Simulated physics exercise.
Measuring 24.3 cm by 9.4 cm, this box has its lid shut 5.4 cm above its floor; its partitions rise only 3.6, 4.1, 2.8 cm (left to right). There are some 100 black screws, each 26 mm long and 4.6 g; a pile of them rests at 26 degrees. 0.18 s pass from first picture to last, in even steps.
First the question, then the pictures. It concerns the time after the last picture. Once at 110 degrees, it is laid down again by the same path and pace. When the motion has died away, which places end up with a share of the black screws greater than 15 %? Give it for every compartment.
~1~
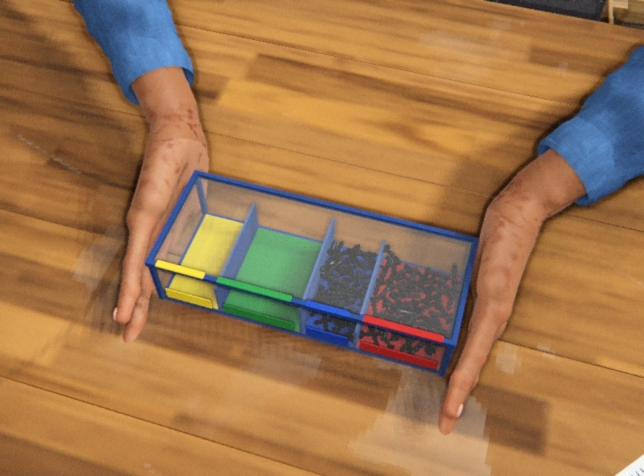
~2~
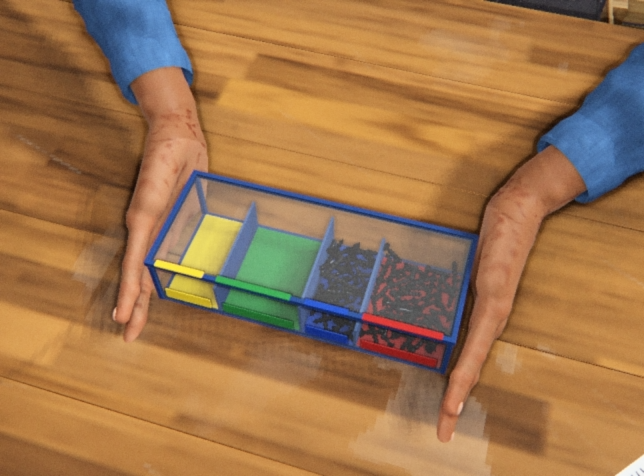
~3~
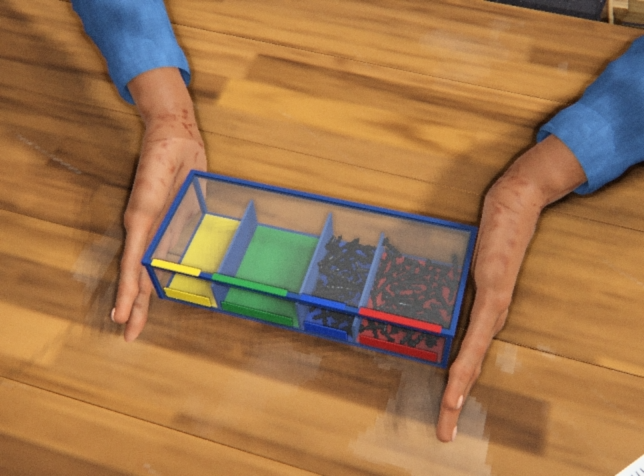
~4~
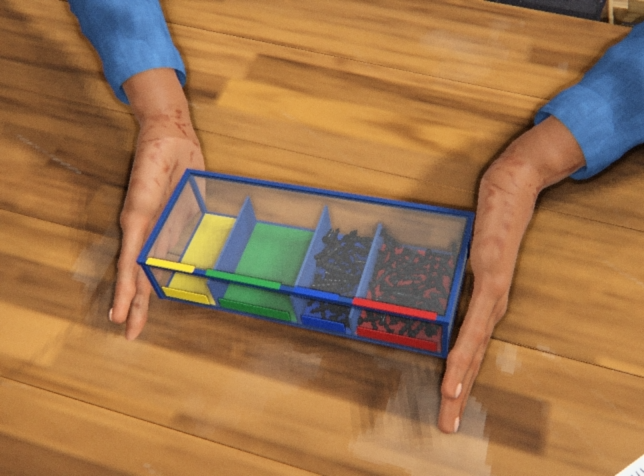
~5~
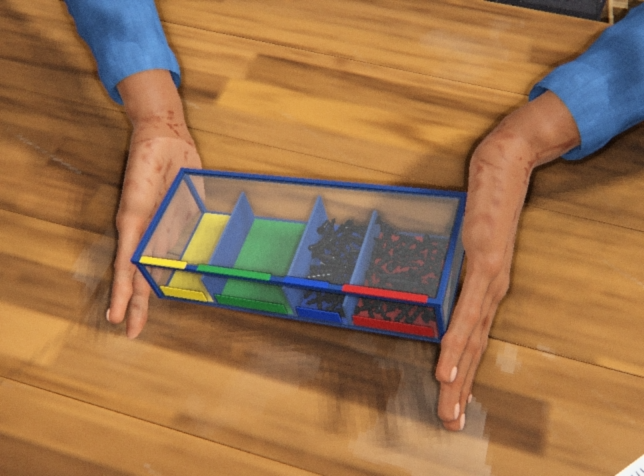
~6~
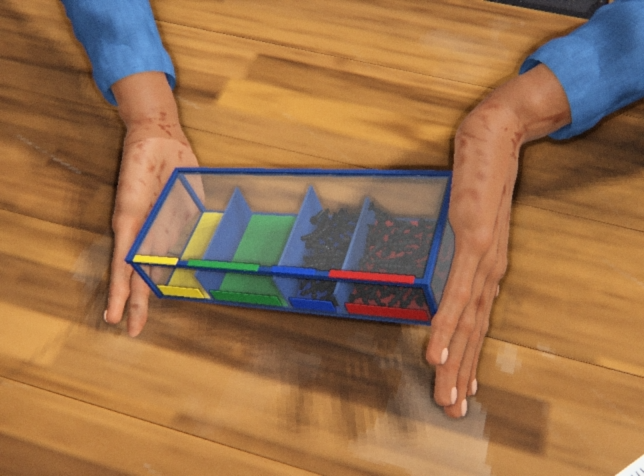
Red compartment - no; blue compartment - yes; green compartment - no; yellow compartment - no.
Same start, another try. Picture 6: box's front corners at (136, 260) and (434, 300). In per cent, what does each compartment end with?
Each compartment ends like this: Red 0 per cent, blue 85 per cent, green 5 per cent, yellow 10 per cent.
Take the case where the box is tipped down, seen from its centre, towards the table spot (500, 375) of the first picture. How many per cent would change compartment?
About 45 per cent.
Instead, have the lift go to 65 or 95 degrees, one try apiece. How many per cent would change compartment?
About 25 and 60 per cent.
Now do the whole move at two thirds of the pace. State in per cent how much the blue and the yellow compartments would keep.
Blue 80 %, yellow 15 %.
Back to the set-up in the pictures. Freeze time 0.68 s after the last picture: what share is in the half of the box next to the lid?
I'd say around 80 percent of the pieces.
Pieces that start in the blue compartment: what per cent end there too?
90 %.
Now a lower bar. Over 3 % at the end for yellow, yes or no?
Yellow compartment - above it.
Then, 0.68 s after the last picture, tilt 110 degrees; red 25 %, blue 70 %, green 5 %.
Then, 1.14 s after the last picture, tilt 48 degrees; blue 90 %, yellow 10 %.
Then, 1.67 s after the last picture, tilt 0 degrees; blue 90 %, yellow 10 %.
In the end, red 0 %, blue 90 %, green 0 %, yellow 10 %.
